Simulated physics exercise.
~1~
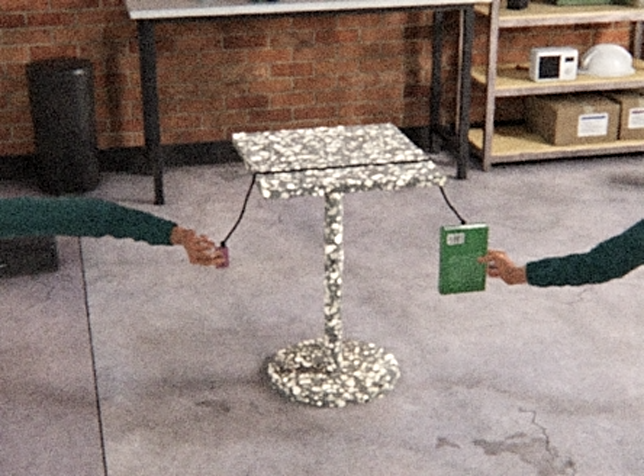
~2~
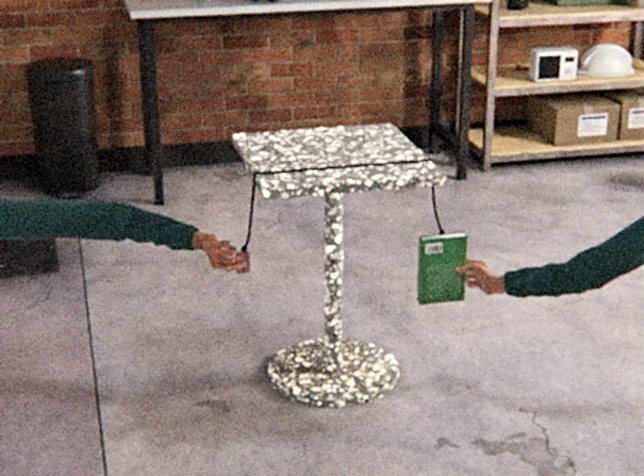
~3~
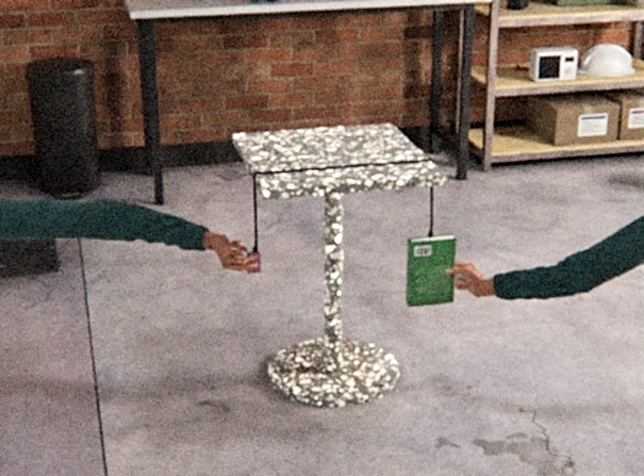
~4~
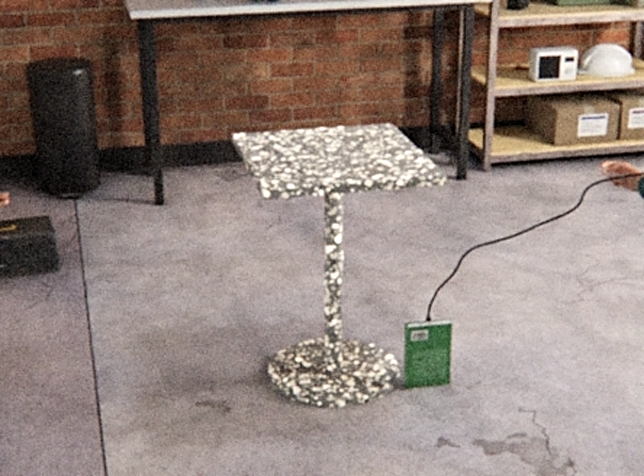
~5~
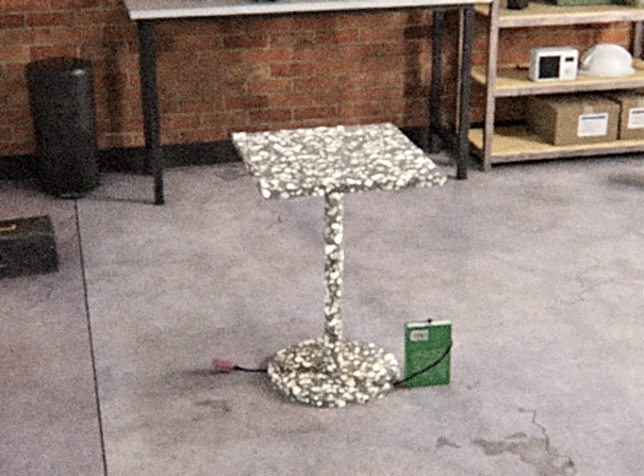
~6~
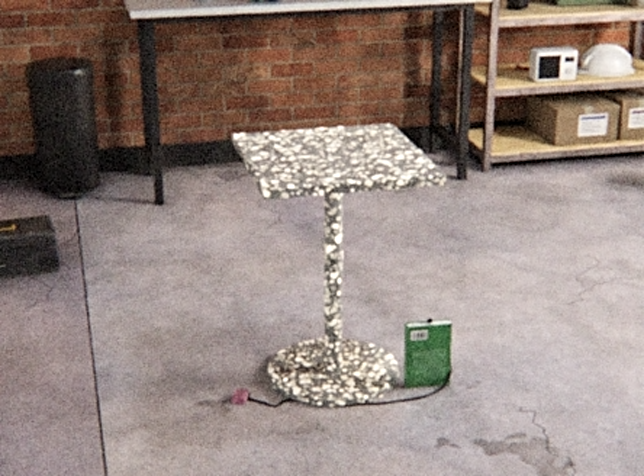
A speckled grey-and-white pedestal stand sits on a concrete floor in a workshop, seen from slightly above, with a brick wall, black bin, bench and loaded shelves behind. A dark cord lies across its top, and two green-sleeved hands hold a small pinkish object at the left end and a green book at the right. The hands move inward until the cord ends hang straight, then withdraw. The cord slides off rightwards as the book drops upright to the floor. The small object lands left of the base, then shifts slightly, and everything rests on the floor.
